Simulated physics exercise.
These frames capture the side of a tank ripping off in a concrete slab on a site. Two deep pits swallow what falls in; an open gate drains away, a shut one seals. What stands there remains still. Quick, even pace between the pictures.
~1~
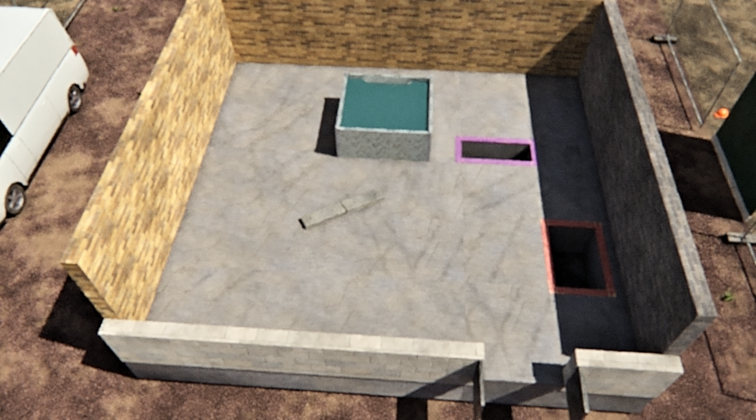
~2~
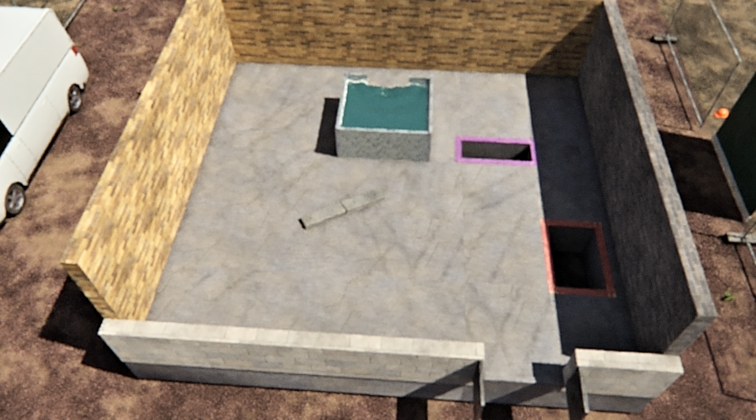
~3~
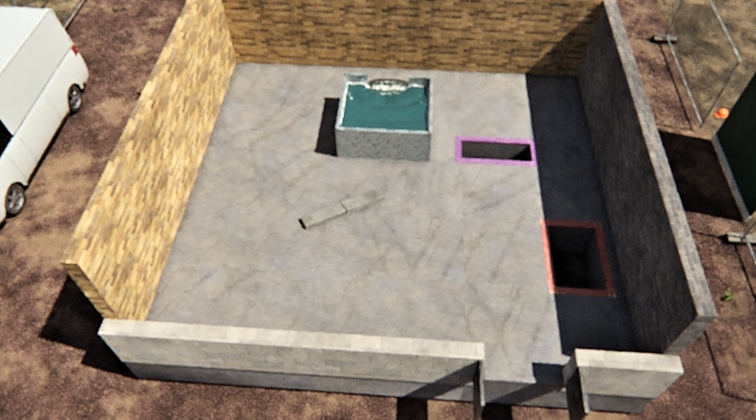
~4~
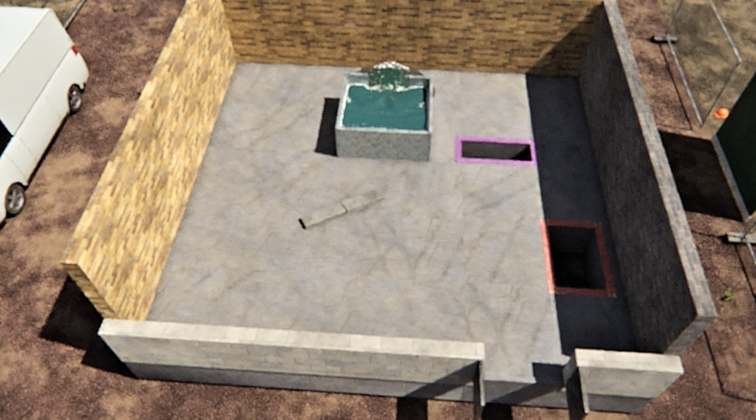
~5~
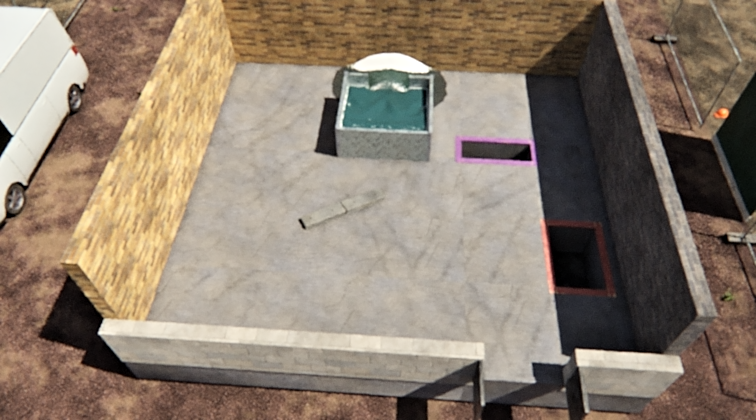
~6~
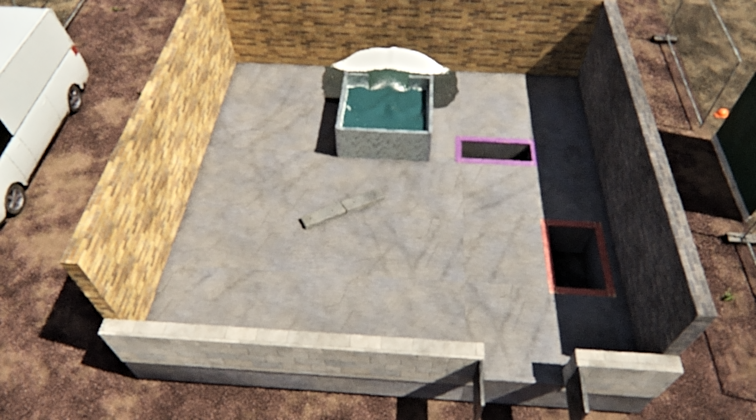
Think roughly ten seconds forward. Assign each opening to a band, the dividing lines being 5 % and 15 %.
The gate will get a thin slice beneath five per cent, the purple pit will get an average slice of five to fifteen per cent, the red pit will get an average slice of five to fifteen per cent.
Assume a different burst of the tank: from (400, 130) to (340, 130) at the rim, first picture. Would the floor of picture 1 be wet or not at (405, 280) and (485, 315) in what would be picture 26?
Well, the first place ends up drenched, and the second one drenched.
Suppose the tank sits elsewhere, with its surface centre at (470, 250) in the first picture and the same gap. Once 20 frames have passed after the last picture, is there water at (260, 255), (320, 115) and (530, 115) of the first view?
So, first one stays dry, second one got wet, third one stays dry.
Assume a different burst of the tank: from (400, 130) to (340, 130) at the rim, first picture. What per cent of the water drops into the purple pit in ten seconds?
The purple pit gets 0 per cent.
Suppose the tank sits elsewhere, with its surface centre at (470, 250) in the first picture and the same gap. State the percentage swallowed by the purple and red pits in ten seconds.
The purple pit gets 40 per cent and the red pit 0 per cent.
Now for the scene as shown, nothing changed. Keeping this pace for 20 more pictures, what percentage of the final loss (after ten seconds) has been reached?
Estimated share: Close to 5 %.
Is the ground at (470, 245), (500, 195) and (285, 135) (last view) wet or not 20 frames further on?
Note - in order: Not inundated / not inundated / inundated.
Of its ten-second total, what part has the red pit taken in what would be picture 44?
My estimate: Close to 45 per cent.
A moment on, water covers 10 % of the floor; the gate 0 %, the purple pit 0 %, the red pit 0 %.
Next, water covers 20 % of the floor; the gate 0 %, the purple pit 0 %, the red pit 0 %.
Then, water covers 35 % of the floor; the gate 0 %, the purple pit 1 %, the red pit 0 %.
Later, water covers 55 % of the floor; the gate 0 %, the purple pit 4 %, the red pit 5 %.
In the end, water covers 70 % of the floor; the gate 0 %, the purple pit 8 %, the red pit 10 %.
